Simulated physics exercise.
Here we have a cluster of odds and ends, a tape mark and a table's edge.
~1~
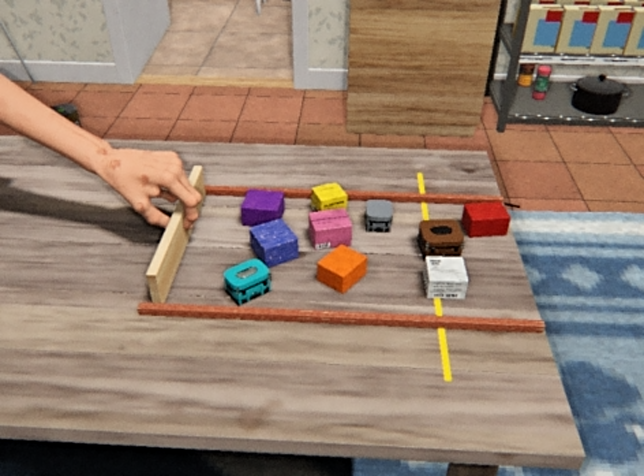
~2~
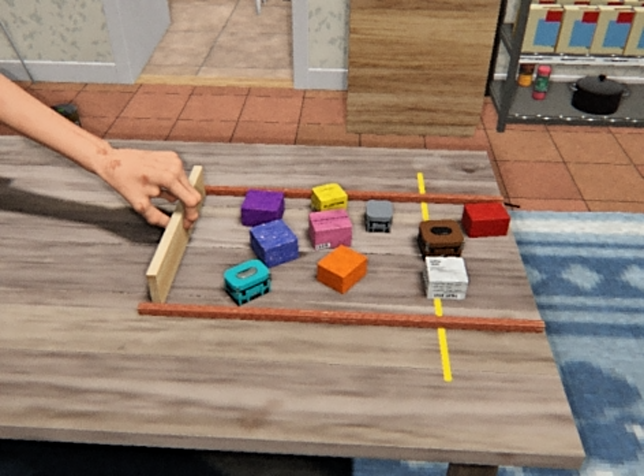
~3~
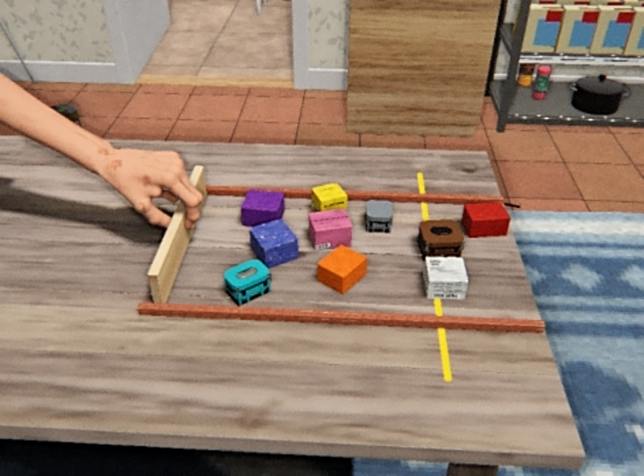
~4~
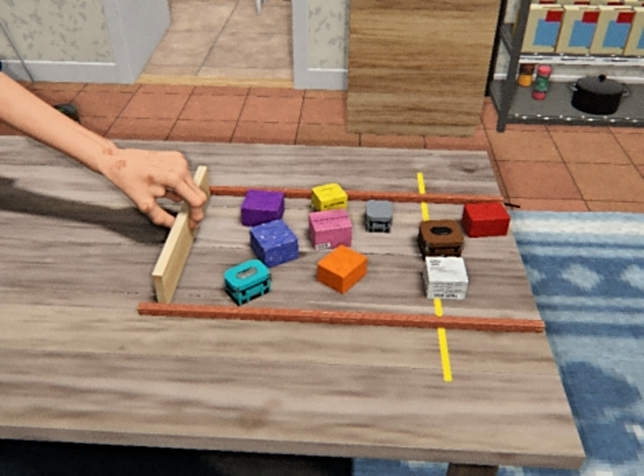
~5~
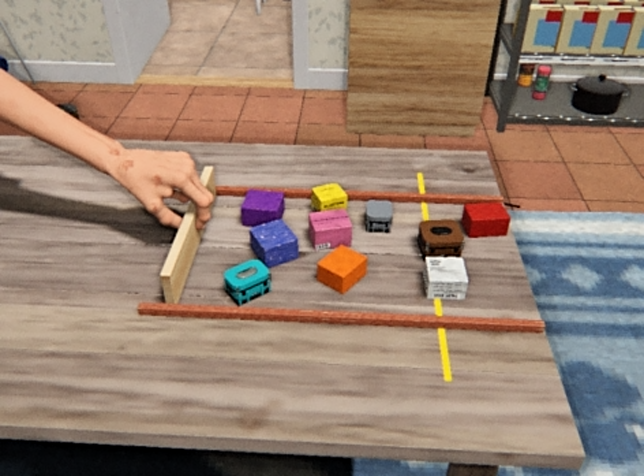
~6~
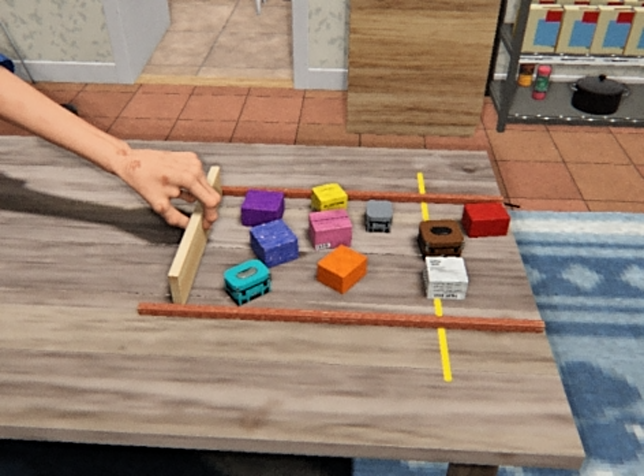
A hand holds a wooden board upright at the left of a table, between two reddish strips, and at first it barely shifts. The board then slides slowly a short way right, nearing the turquoise case, while the colourful blocks and cases, some by the yellow tape, stay still.
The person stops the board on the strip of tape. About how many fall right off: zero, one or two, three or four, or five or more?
Here the number that fall off is one or two.
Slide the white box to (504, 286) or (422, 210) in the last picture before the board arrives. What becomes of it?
The white box is kept; goes over.
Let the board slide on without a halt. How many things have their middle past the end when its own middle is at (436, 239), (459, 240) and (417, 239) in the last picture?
The counts: 1, 4 and 1.
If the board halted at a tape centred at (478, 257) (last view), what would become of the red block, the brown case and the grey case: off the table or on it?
The red block comes down, the brown case falls, the grey case drops off.
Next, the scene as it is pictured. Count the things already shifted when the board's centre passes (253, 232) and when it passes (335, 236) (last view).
At the one place 3, at the other 7.
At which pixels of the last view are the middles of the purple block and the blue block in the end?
Near (446, 214) and (452, 257).
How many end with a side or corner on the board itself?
The number is 3.
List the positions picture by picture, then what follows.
In the first picture, red block (485, 220); brown case (440, 240); white box (445, 277); board (180, 229); tape (431, 255).
In the second picture, brown case (440, 240); turquoise case (247, 282).
In the third picture, white box (445, 278); purple block (263, 209).
In the fourth picture, red block (485, 220); board (185, 230).
In the fifth picture, brown case (440, 240); blue block (274, 243).
In the sixth picture, red block (485, 220); brown case (440, 240); white box (445, 278); board (199, 230); tape (431, 255).
Early on, none off yet; red block at rest near (485, 220); brown case at rest near (440, 240); white box at rest near (445, 278).
Finally, the number that fall off is one or two; lost, red block.
